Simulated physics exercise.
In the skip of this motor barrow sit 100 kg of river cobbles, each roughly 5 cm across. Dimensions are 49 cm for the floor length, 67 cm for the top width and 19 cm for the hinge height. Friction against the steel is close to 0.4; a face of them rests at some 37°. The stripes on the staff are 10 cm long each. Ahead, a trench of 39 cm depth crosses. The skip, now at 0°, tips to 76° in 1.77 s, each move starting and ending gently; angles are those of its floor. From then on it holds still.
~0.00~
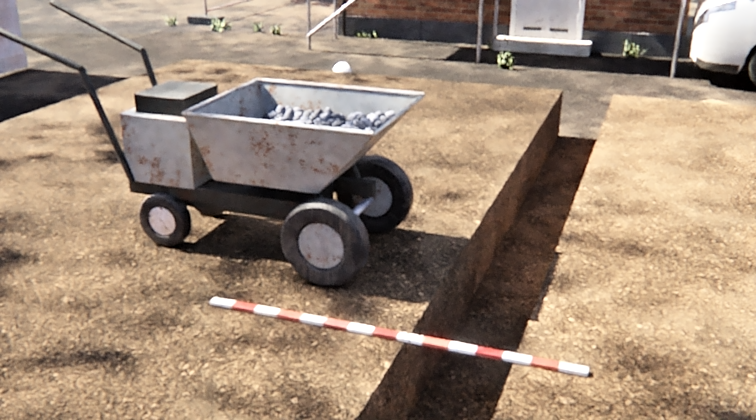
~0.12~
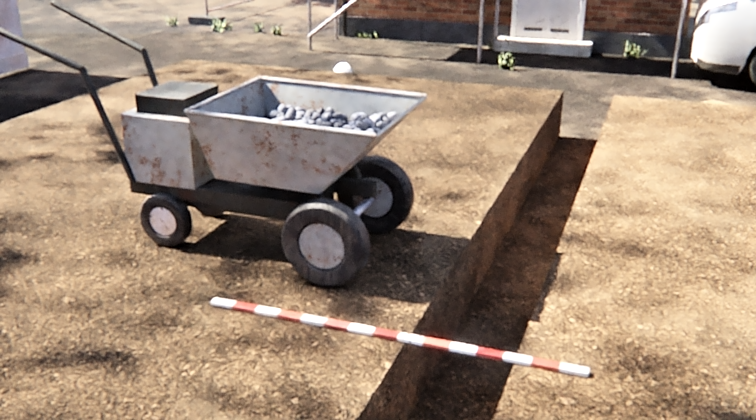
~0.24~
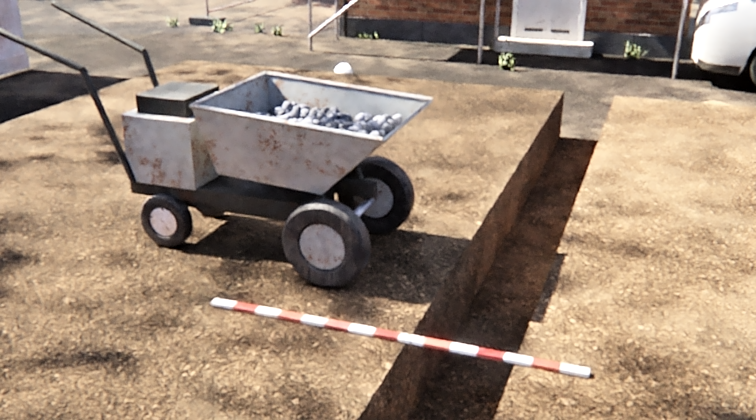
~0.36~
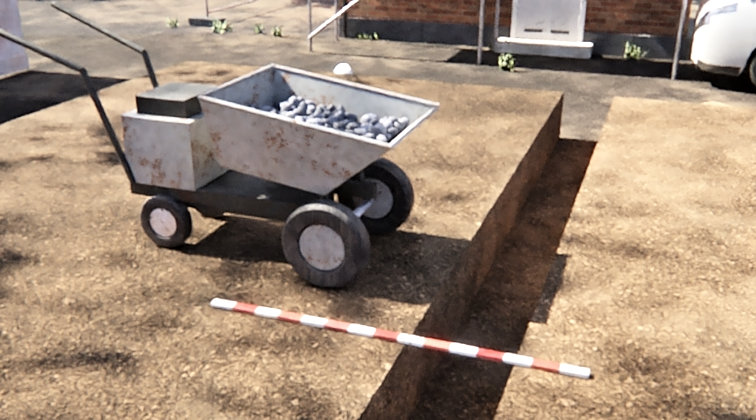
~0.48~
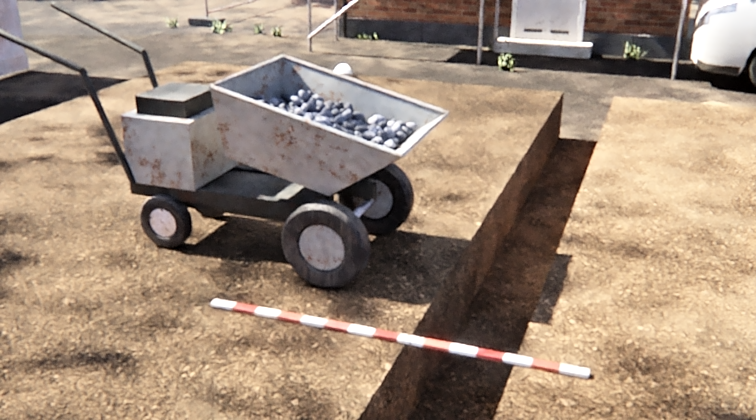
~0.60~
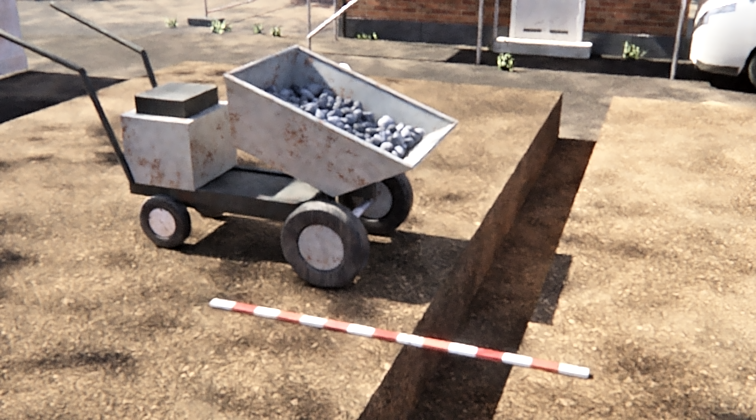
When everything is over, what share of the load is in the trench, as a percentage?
Close to 100 in a hundred.
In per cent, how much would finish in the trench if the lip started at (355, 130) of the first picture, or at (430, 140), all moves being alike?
It'd be around 100 per cent and after that around 45 per cent.
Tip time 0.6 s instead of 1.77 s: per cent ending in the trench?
Around 90 per cent would end in the trench.
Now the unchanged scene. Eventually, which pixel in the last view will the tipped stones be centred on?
About (500, 345).
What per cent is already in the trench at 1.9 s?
Some 70 per cent.
After 1.3 s the floor is at 64°; 100 % in the skip; the foremost stones are at (468, 237).
After 1.9 s the floor is at 76°; 30 % in the skip, 70 % in the trench; the foremost stones are at (530, 345).
After 2.2 s the floor is at 76°; 4 % in the skip, 96 % in the trench; the foremost stones are at (533, 332).
After 4.2 s the floor is at 76°; 0 % in the skip, 100 % in the trench; the foremost stones are at (530, 350).
